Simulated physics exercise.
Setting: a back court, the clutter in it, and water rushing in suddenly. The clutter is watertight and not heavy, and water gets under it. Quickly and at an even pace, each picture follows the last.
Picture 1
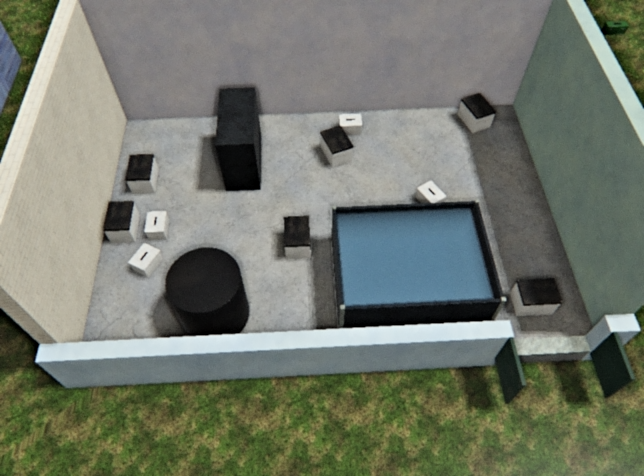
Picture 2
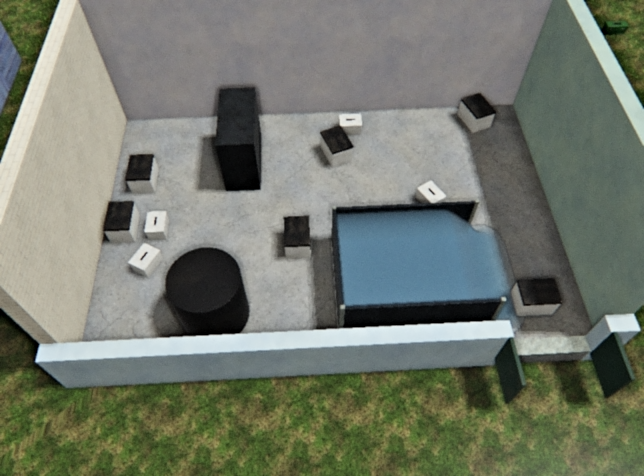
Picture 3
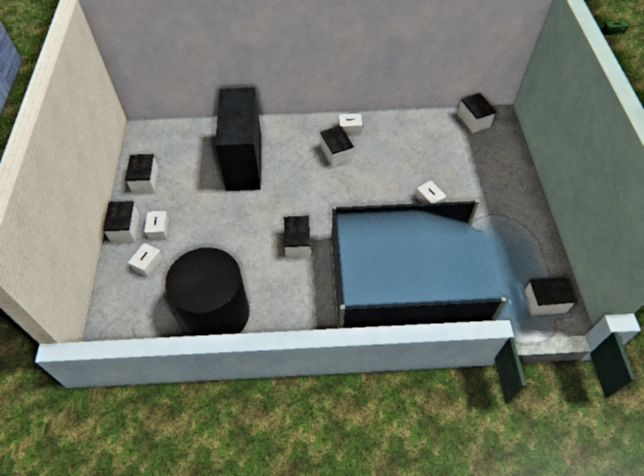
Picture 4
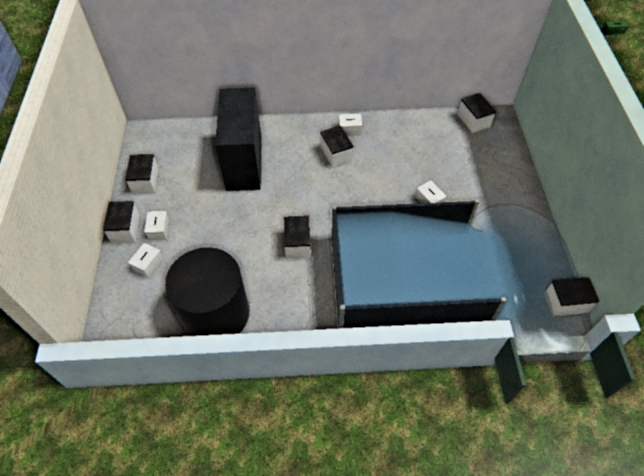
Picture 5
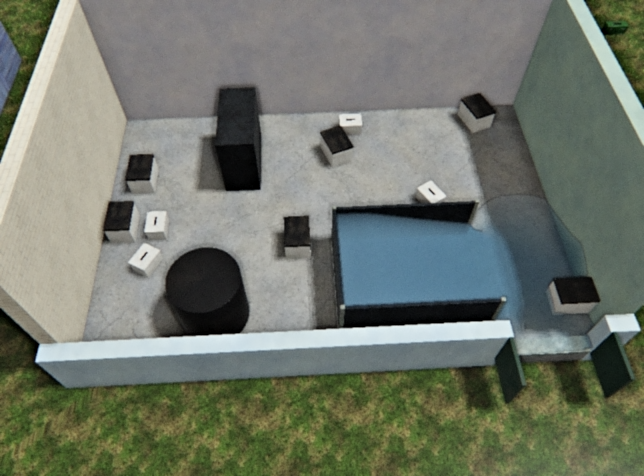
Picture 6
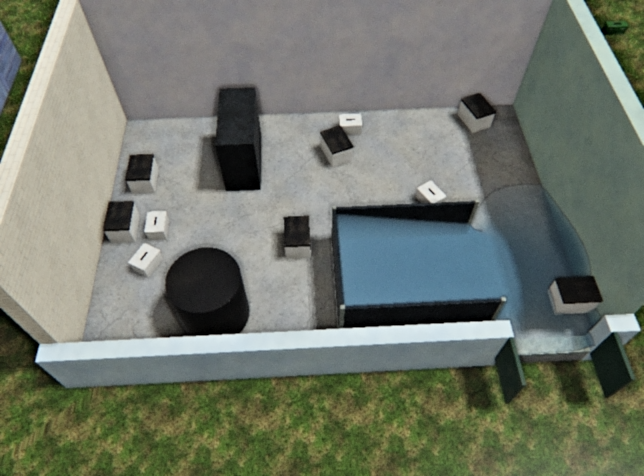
A walled back court with a pale grey floor, set in grass, is seen from high above by a still camera. A blue pool of water in a dark-sided tank fills the right foreground, with a black cylinder and tall black block to its left and dark-topped boxes and small white blocks scattered around. Water bursts from the tank's right side, spreads across the darker strip, and pushes the nearest box slightly right.
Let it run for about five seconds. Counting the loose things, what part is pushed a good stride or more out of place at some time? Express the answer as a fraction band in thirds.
Fraction band: 1/3 to 2/3.
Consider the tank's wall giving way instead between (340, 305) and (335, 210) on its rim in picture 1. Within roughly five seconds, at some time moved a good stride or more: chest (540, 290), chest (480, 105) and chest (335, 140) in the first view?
Object by object: Less than that, less than that, less than that.
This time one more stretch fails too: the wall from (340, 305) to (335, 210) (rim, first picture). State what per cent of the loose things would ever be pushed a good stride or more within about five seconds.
Close to 60 in a hundred.
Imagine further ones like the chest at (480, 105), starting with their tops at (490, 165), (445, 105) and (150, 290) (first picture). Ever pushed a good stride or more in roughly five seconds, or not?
Shoved clear, shoved clear, stays put.
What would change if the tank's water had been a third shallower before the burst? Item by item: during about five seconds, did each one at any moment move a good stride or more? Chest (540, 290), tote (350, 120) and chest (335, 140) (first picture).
The first one: Reaches it. The second: Reaches it. The third: Doesn't reach it.
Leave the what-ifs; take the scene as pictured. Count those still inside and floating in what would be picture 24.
It adds up to 2.
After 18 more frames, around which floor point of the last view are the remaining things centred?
The mean position lies close to (262, 194).
A moment on, 1 of 10 are well off their spots; 1 afloat.
Next, 1 of 10 are well off their spots; 1 afloat.
Later, 2 of 10 are well off their spots; 2 afloat.
In the end, 4 of 10 are well off their spots, and 4 have been at some point; 2 afloat.
